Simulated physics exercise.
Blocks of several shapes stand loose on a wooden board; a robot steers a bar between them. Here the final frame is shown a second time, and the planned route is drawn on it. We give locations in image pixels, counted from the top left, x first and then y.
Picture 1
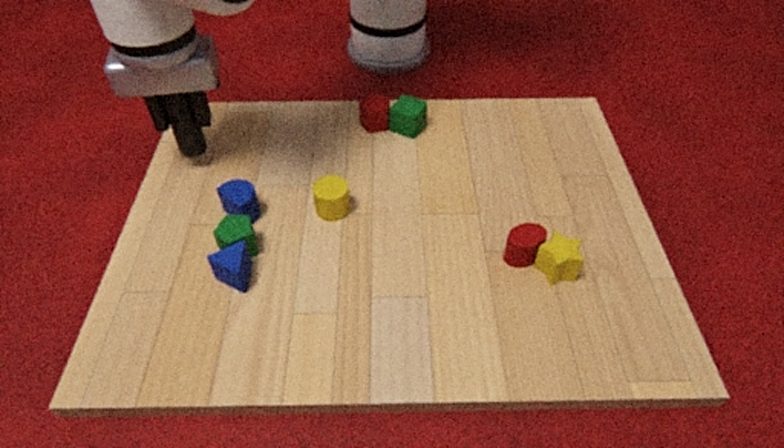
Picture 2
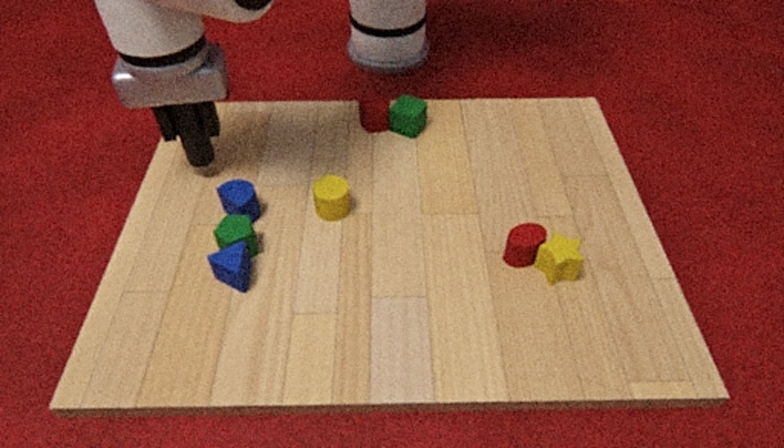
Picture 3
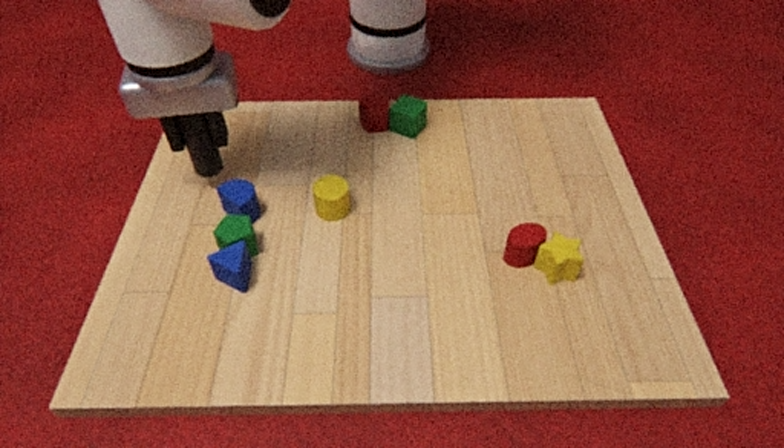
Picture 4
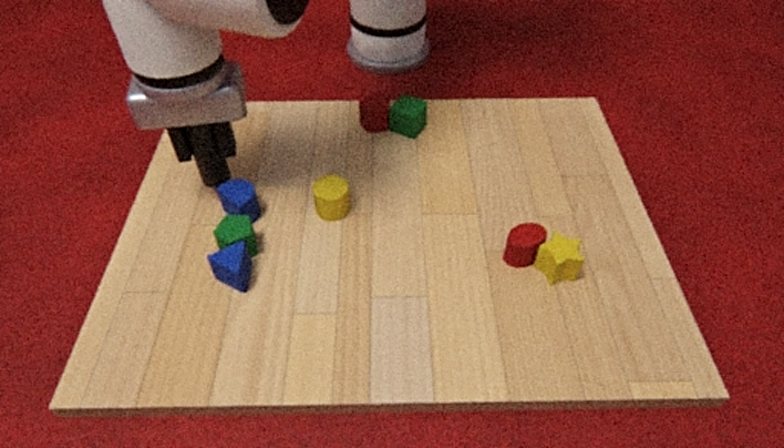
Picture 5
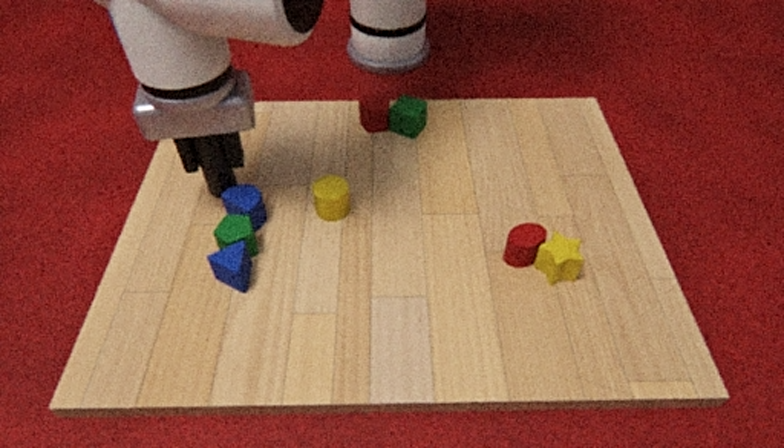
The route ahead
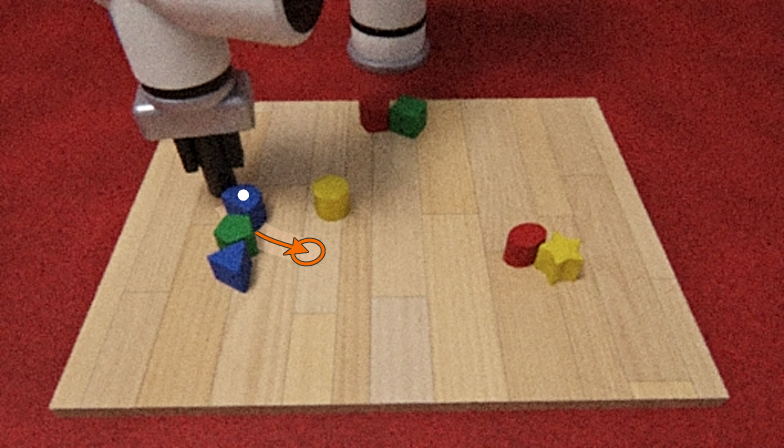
Robot arm easing its dark gripper toward the viewer and slightly right across a wooden board, nudging a blue block slightly.
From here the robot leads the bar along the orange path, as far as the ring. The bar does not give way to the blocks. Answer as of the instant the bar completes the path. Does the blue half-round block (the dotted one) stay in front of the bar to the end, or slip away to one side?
The bar still drives it.
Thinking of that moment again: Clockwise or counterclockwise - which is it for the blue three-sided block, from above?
If we look at it from overhead, the blue three-sided block pivots clockwise.
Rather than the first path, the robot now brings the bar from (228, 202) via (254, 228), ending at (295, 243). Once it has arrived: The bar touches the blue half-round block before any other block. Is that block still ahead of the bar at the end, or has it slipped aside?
My answer is that the blue half-round block is still ahead.
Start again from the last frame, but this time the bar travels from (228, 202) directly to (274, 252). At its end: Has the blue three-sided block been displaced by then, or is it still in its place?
Its place changes.
The line goes from (228, 202) through (246, 224) and (273, 241) to (308, 252); the dot is on the blue half-round block.
What follows on the original path. One third of the way, bar (242, 212); blue half-round block (269, 211), turned 25° anticlockwise.
Two thirds of the way, bar (270, 229); blue three-sided block (230, 260), turned 20° clockwise; green five-sided block (235, 236), turned 25° clockwise; blue half-round block (303, 219), turned 50° anticlockwise.
At the end, bar (306, 240); blue three-sided block (230, 260), turned 20° clockwise; green five-sided block (235, 236), turned 25° clockwise; blue half-round block (337, 221), turned 90° anticlockwise; yellow circular block unmoved.
